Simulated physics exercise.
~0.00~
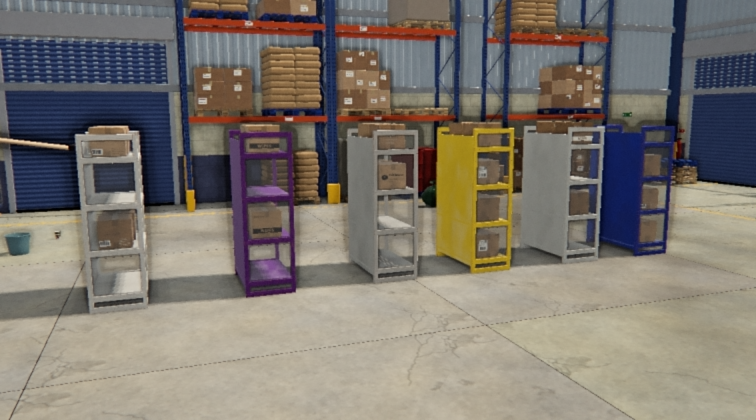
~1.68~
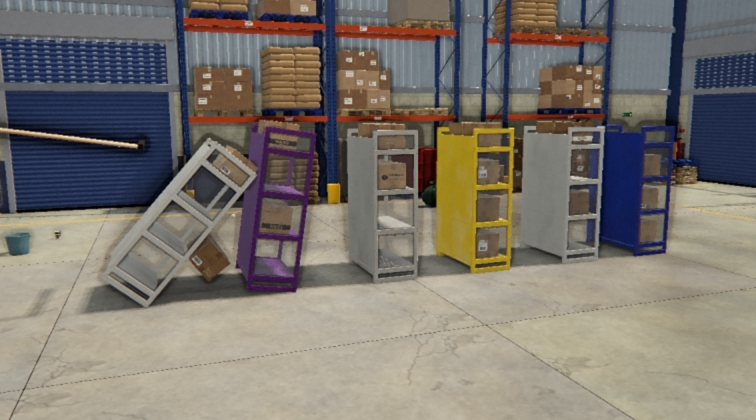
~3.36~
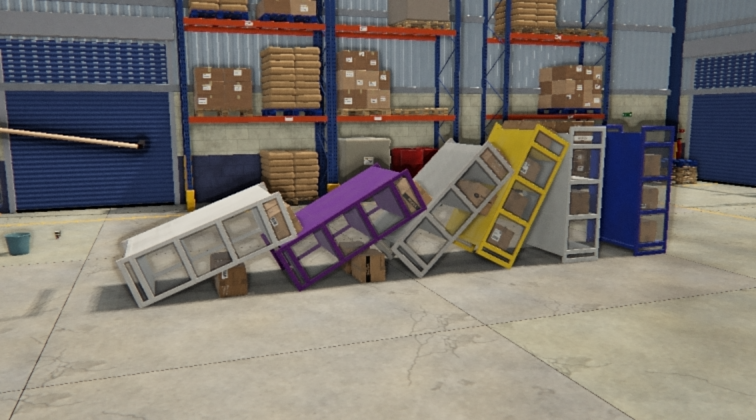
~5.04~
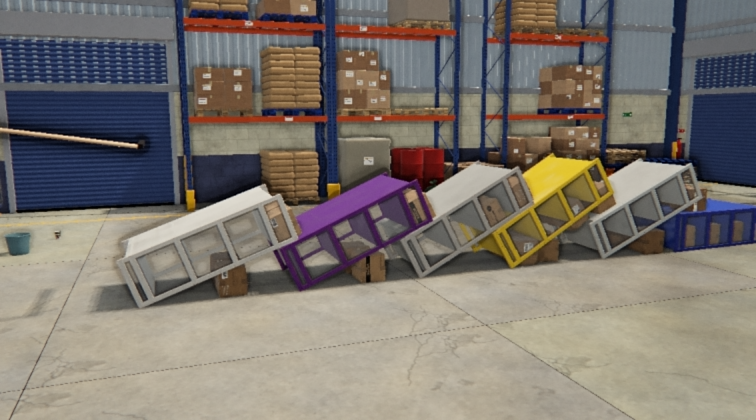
Six shelf units holding cartons toppled like dominoes in a warehouse after a pole moved in from the left, each tipping rightward onto the next, until the blue one at the far right lay flat and the other five rested slanted in a row.
